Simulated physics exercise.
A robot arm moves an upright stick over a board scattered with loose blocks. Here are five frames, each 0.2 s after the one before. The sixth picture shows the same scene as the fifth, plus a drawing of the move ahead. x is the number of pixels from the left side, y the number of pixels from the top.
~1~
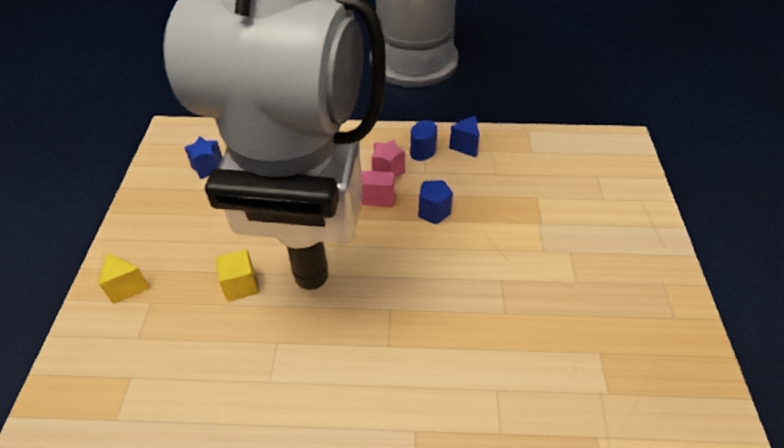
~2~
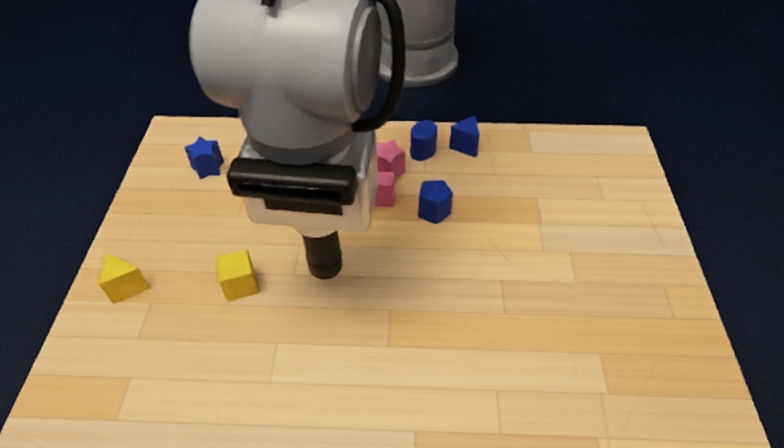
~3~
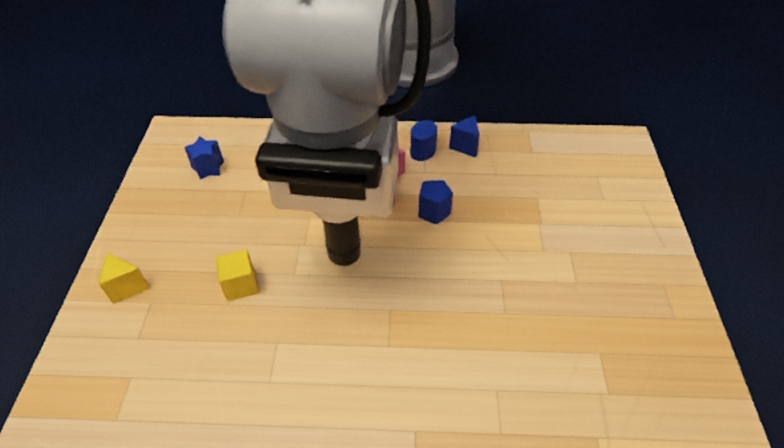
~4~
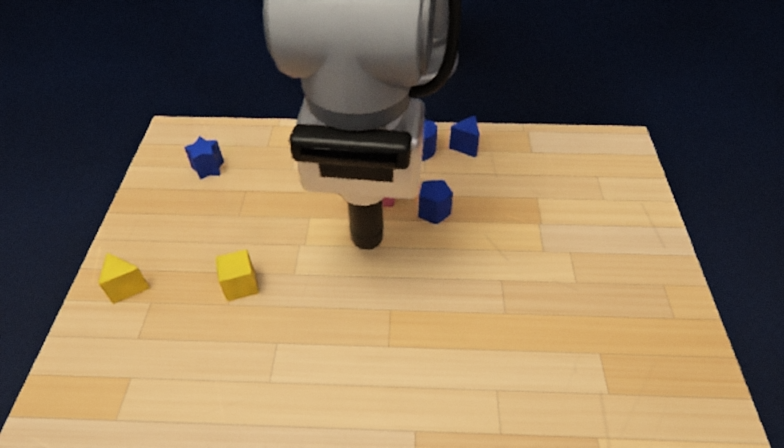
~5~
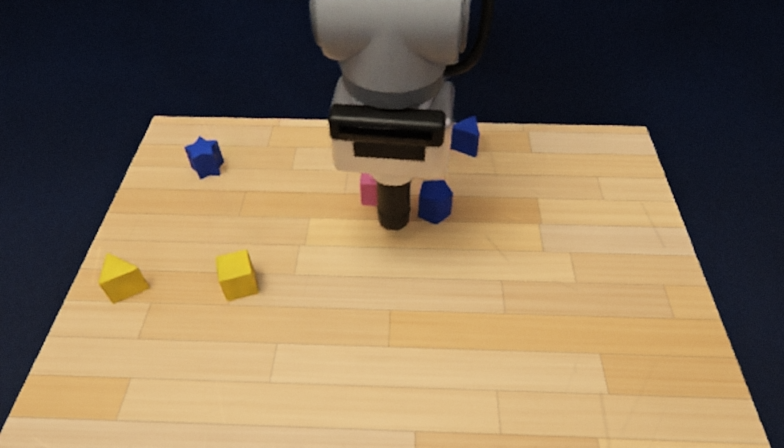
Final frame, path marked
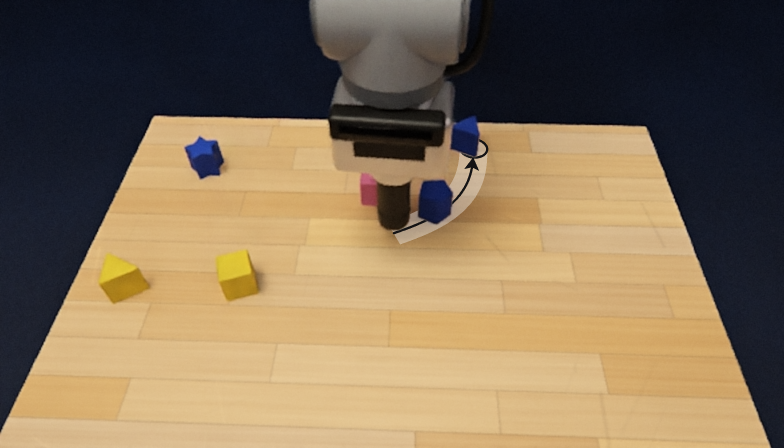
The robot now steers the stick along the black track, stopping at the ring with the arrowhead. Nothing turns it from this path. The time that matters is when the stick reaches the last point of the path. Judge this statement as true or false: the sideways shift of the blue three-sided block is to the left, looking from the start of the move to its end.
Answer: True.
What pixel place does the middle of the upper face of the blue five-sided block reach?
My prediction: (506, 149).
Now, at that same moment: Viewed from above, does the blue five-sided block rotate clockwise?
In short: Yes.
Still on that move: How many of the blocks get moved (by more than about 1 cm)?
There will be two blocks displaced.
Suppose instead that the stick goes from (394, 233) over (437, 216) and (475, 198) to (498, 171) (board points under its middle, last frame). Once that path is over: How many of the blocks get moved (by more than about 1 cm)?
I reckon the push displaces only one of the blocks by more than 1 cm.
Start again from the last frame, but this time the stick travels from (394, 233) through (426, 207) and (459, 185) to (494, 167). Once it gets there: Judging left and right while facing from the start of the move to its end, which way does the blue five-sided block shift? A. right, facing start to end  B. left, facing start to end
Letter A.
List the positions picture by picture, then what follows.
In the first picture, stick's lower end (312, 277); pink rectangle (377, 178); blue five-sided block (436, 190); blue three-sided block (468, 125).
In the second picture, stick (326, 267); blocks still.
In the third picture, stick (344, 254); blocks still.
In the fourth picture, stick (367, 238); blocks still.
In the fifth picture, stick (394, 219); pink rectangle partly hidden; blue five-sided block (436, 190); blue three-sided block (468, 125).
Drawn move, from (394, 233) by way of (440, 213) and (468, 182) to (474, 148).
On the path given first. One third of the way, stick (442, 198); blue five-sided block (465, 177).
Two thirds of the way, stick (470, 167); blue five-sided block (499, 155), turned 60° clockwise.
At the end, stick (476, 134); pink rectangle still; blue five-sided block (506, 149), turned 105° clockwise; blue three-sided block (464, 113), turned 55° anticlockwise.
